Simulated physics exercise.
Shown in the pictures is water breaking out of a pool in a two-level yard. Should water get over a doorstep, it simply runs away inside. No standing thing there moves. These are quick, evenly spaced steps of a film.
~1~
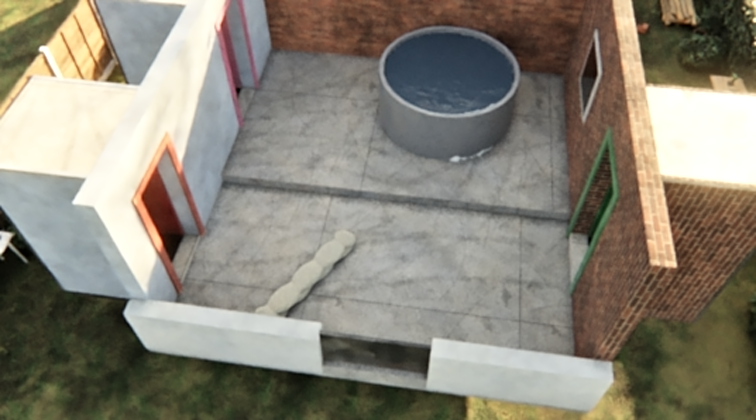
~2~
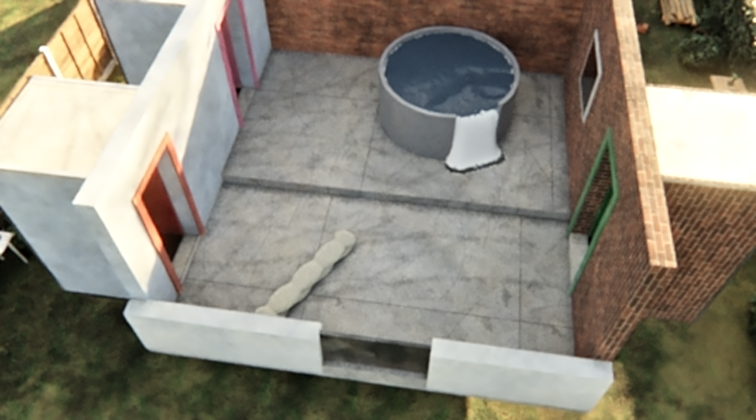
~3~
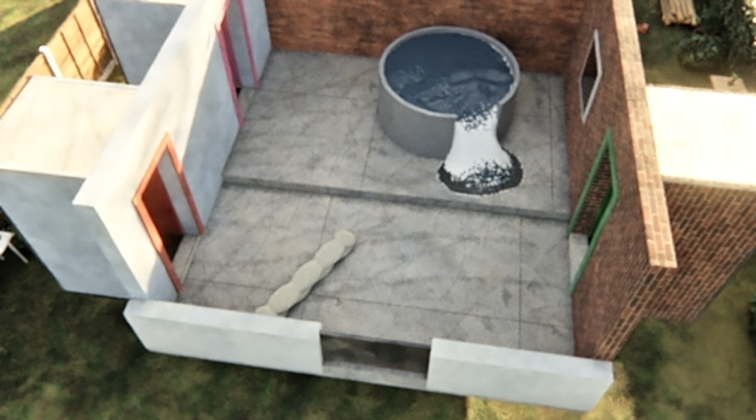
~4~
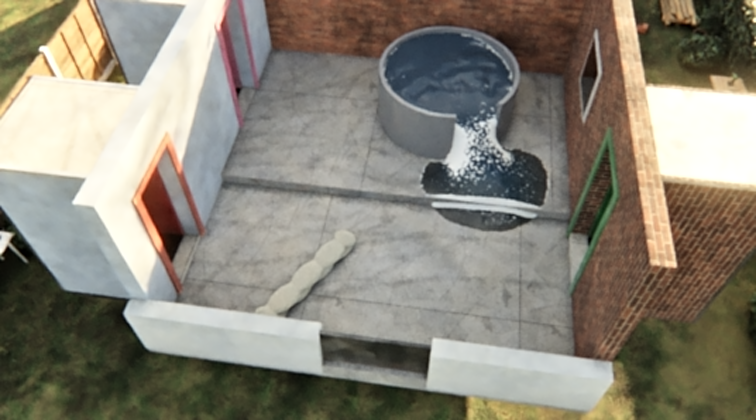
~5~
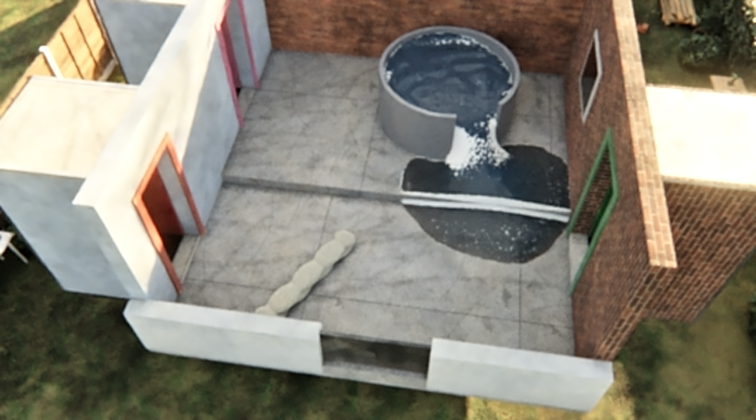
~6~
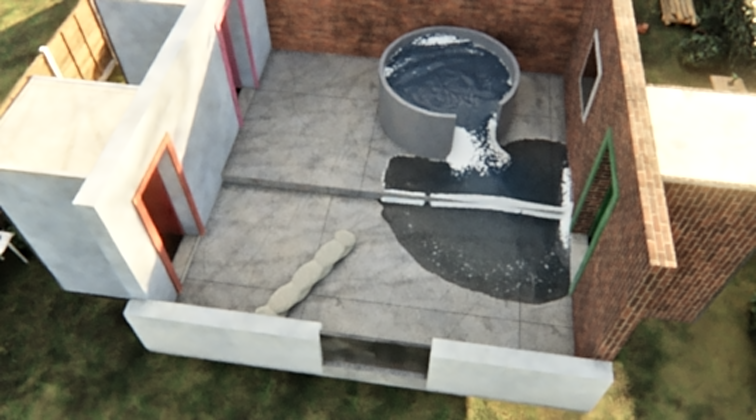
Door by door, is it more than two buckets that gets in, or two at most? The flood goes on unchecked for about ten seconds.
In the end red door: Exceeds it; pink door: Does not exceed it; green door: Exceeds it.
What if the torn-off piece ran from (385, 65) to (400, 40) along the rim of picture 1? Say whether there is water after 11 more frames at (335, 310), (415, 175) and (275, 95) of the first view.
Bone-dry, bone-dry, submerged.
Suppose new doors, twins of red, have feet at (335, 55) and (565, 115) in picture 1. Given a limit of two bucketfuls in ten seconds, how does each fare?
Taking them in the order asked, one ends up below, the other ends up below.
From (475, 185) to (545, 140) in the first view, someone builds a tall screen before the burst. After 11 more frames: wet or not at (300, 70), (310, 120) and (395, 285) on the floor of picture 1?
Untouched, untouched, submerged.
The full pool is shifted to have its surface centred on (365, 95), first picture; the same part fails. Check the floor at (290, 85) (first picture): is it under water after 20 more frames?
At that place: Dry.
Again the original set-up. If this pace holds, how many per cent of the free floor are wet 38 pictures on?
Around 70 percent, give or take.
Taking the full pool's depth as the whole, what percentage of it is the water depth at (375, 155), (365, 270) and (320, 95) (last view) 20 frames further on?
Respectively 0, 14 and 0 per cent.
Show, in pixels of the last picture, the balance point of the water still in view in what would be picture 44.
My pick is pixel (414, 218).
A moment on, water covers 35 % of the floor; the red door not reached, the pink door not reached, the green door under two buckets in.
Next, water covers 45 % of the floor; the red door not reached, the pink door not reached, the green door over two buckets in.
Then, water covers 55 % of the floor; the red door not reached, the pink door not reached, the green door over two buckets in.
Later, water covers 70 % of the floor; the red door over two buckets in, the pink door not reached, the green door over two buckets in.
In the end, water covers 70 % of the floor; the red door far over two buckets in, the pink door not reached, the green door over two buckets in.
